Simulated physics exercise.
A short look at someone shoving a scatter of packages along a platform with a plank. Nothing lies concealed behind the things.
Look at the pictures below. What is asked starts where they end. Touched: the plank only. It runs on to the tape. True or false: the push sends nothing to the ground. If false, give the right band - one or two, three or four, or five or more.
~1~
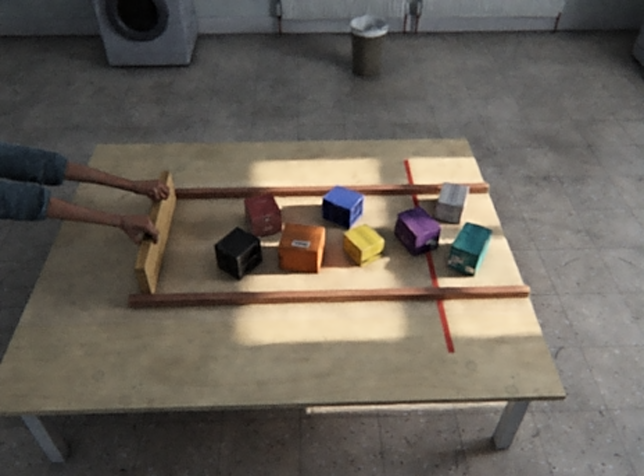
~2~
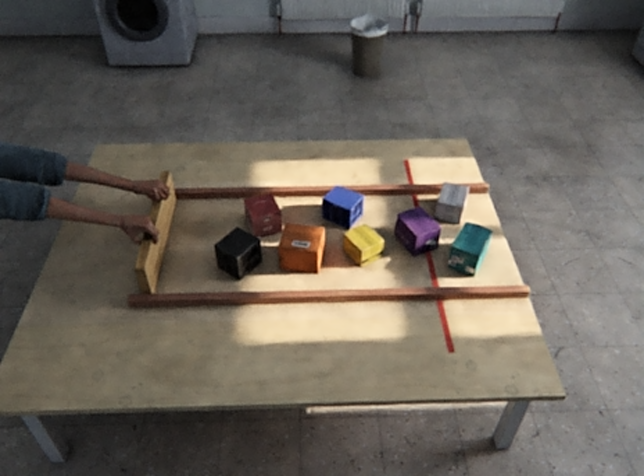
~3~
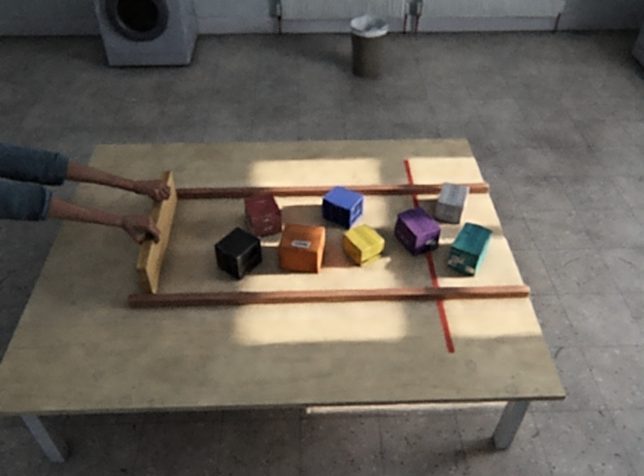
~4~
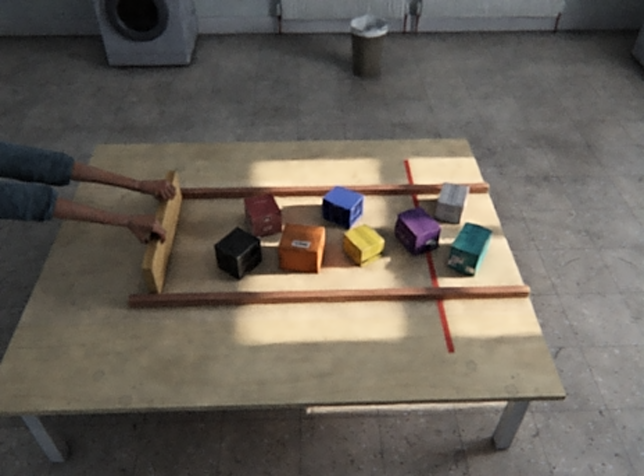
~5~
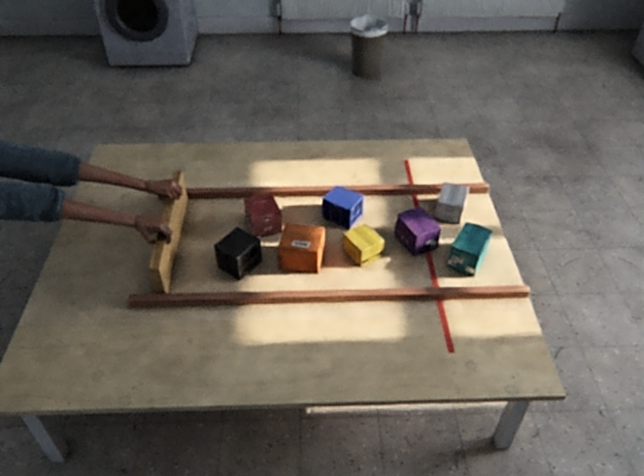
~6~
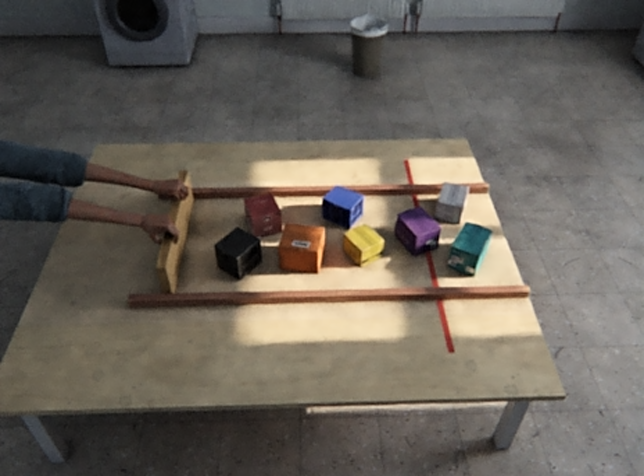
False, one or two.
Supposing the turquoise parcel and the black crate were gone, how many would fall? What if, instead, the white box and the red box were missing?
Going first to second: 0 and 1.
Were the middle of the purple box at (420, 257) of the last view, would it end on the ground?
It is safe.
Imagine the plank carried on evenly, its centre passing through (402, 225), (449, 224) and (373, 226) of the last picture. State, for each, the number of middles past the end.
1; 2; 0.
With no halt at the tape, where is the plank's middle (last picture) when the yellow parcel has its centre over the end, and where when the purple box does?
The middle is at (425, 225) when it's the yellow parcel, and at (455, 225) when it's the purple box.
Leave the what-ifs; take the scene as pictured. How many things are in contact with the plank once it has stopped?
Tally at the end: 3.
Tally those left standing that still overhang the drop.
Count: 1.
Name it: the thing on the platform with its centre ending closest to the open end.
The yellow parcel winds up nearest.
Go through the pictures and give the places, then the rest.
In the first frame, turquoise parcel (470, 249); white box (452, 203); purple box (417, 231); plank (158, 230); tape (425, 240).
In the second frame, white box (452, 203); black crate (239, 253).
In the third frame, purple box (417, 231); plank (159, 230).
In the fourth frame, turquoise parcel (470, 249); red box (263, 216).
In the fifth frame, white box (452, 203); yellow parcel (363, 245).
In the sixth frame, turquoise parcel (470, 249); white box (452, 203); purple box (417, 231); plank (177, 230); tape (425, 240).
A little later, none off yet; turquoise parcel at rest near (470, 249); white box at rest near (452, 203); purple box at rest near (417, 231).
When it is over, the number that fall off is one or two; down, turquoise parcel.
